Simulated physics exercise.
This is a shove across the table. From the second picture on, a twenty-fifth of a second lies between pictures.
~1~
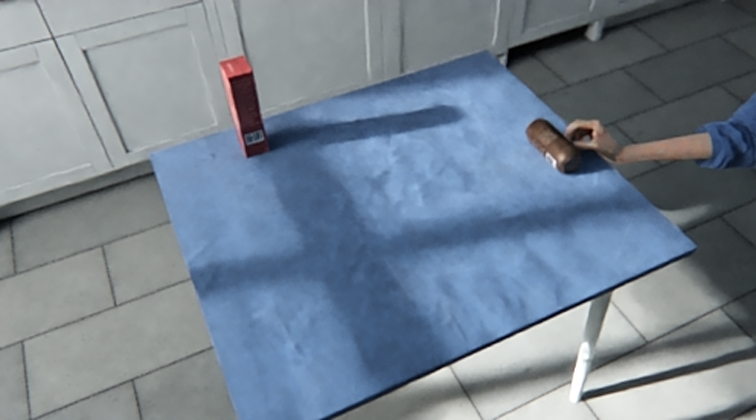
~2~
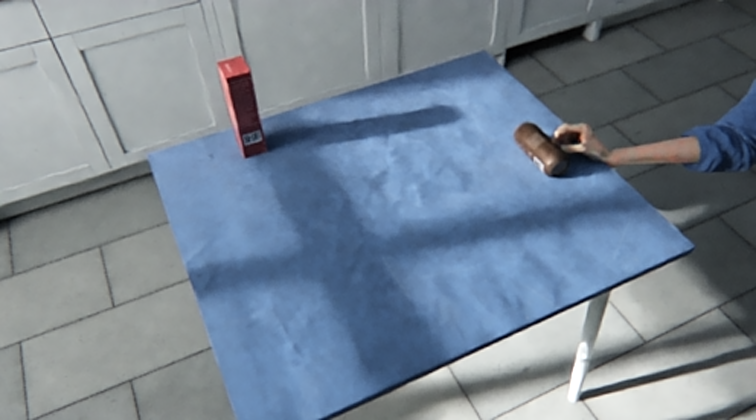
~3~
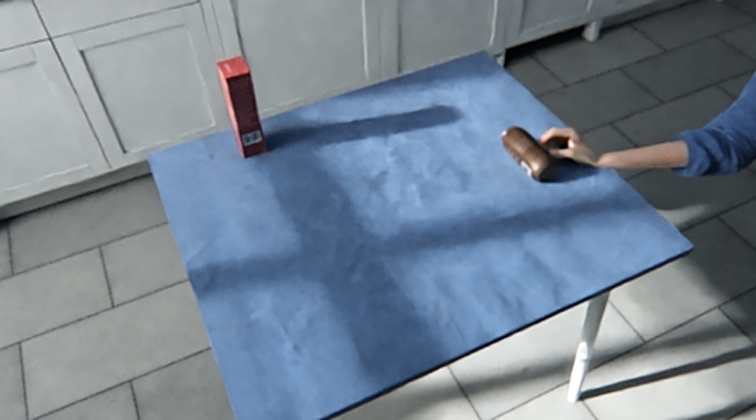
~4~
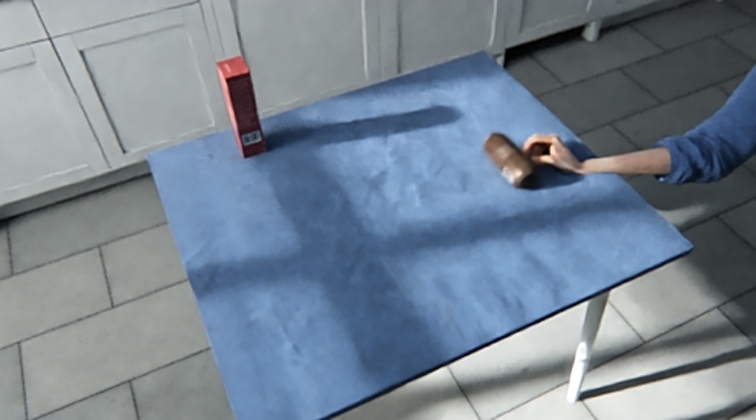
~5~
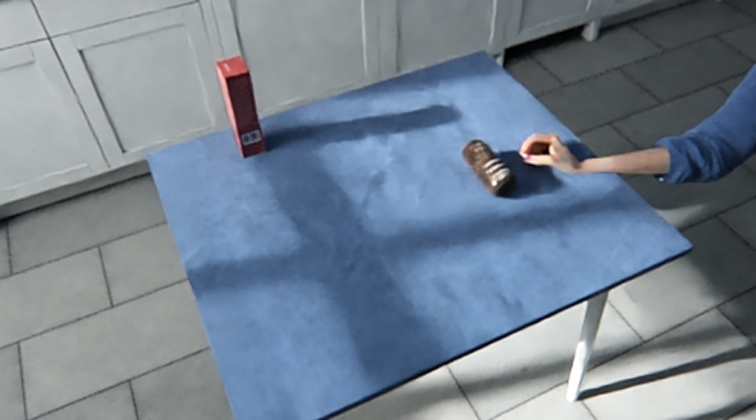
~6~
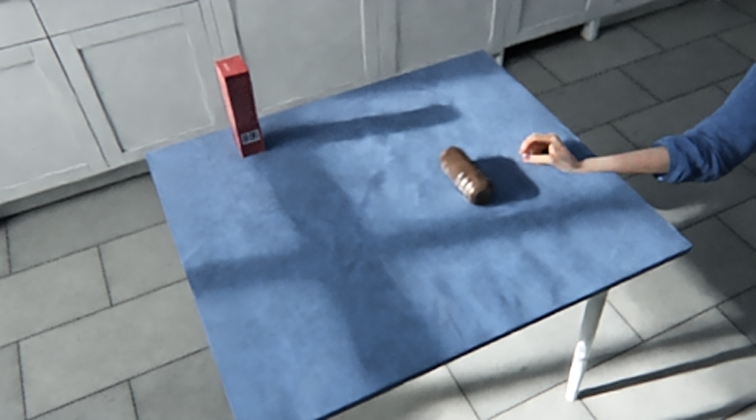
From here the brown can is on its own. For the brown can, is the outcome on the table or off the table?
The brown can drops to the floor.
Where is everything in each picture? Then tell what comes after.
The first frame shows under the hand; brown can (554, 146).
The second frame shows under the hand; brown can (541, 150).
The third frame shows under the hand; brown can (529, 154).
The fourth frame shows brown can (511, 161).
The fifth frame shows brown can (489, 168) shifted about its own width.
The sixth frame shows brown can (467, 176) shifted well along.
Then, 0.20 s on from there, brown can shifted well along near (359, 216).
Then, 0.50 s on from there, brown can shifted well along near (195, 276).
Then, 0.70 s on from there, brown can now off the table.
Then, 1.00 s on from there, things are still on the move.
In the end, off the table, brown can.
